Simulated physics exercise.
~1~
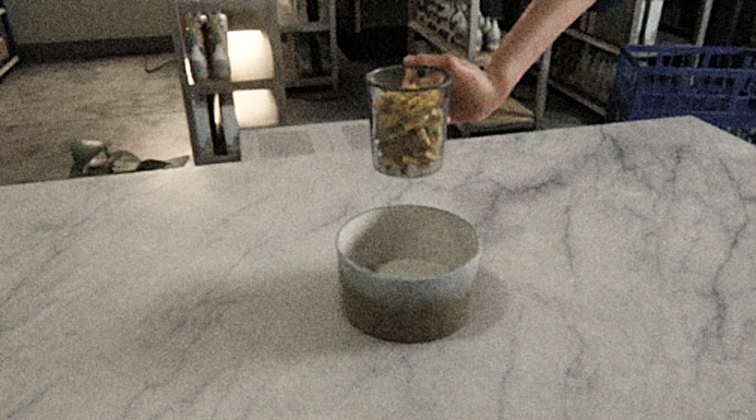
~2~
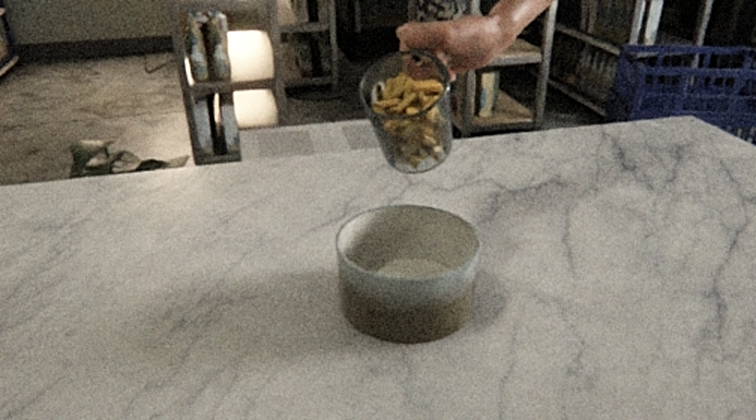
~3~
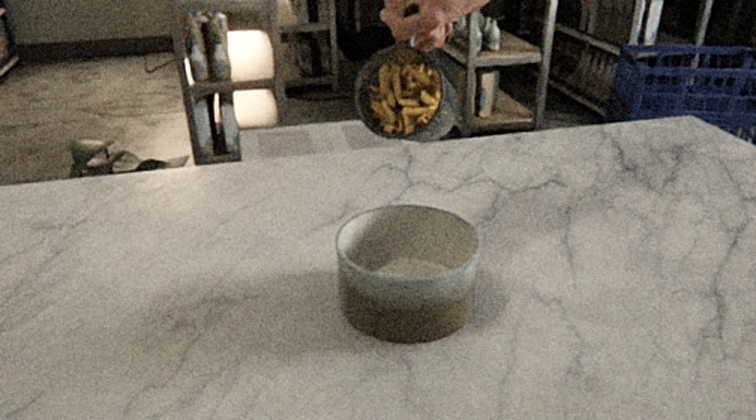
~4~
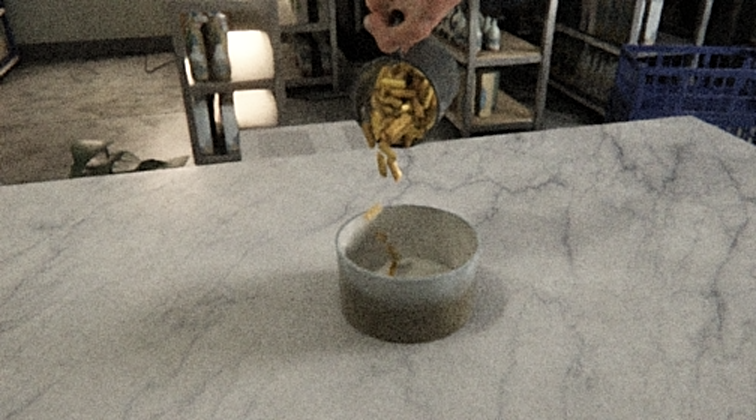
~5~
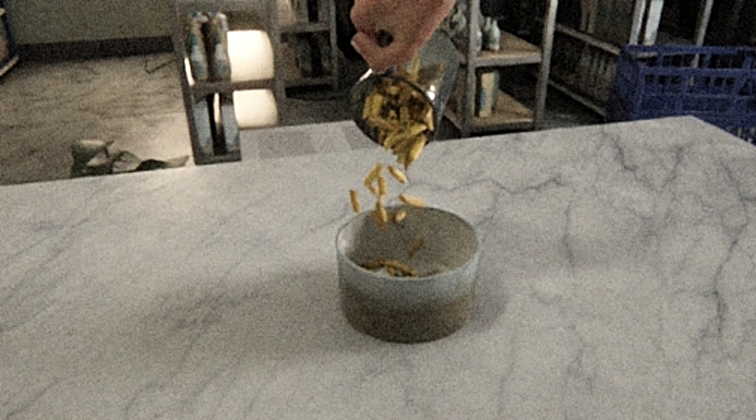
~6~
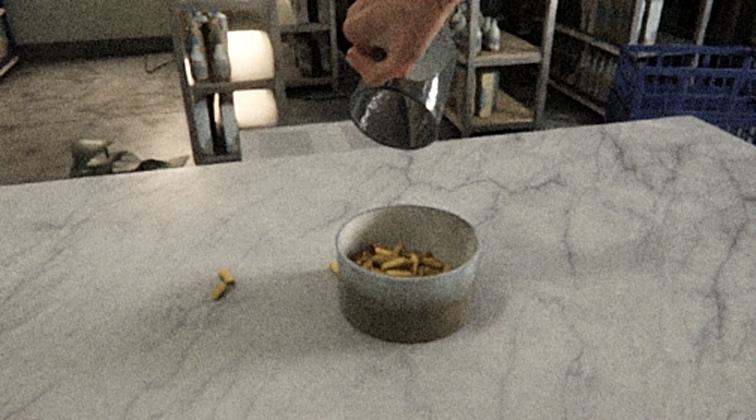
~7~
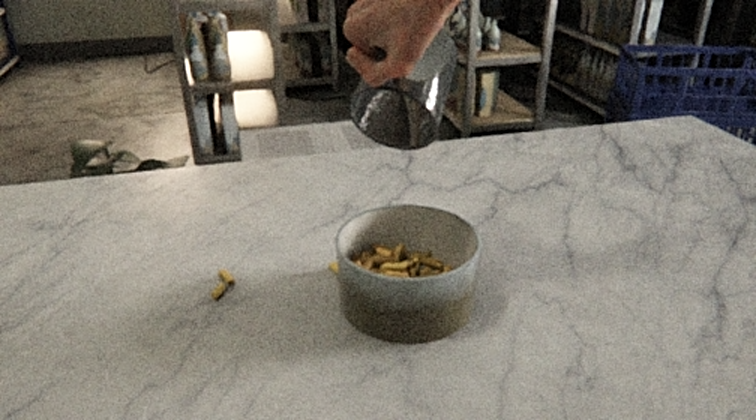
On a marble table, a hand tips dry pasta from a clear cup into a ceramic bowl, a few pieces landing outside.
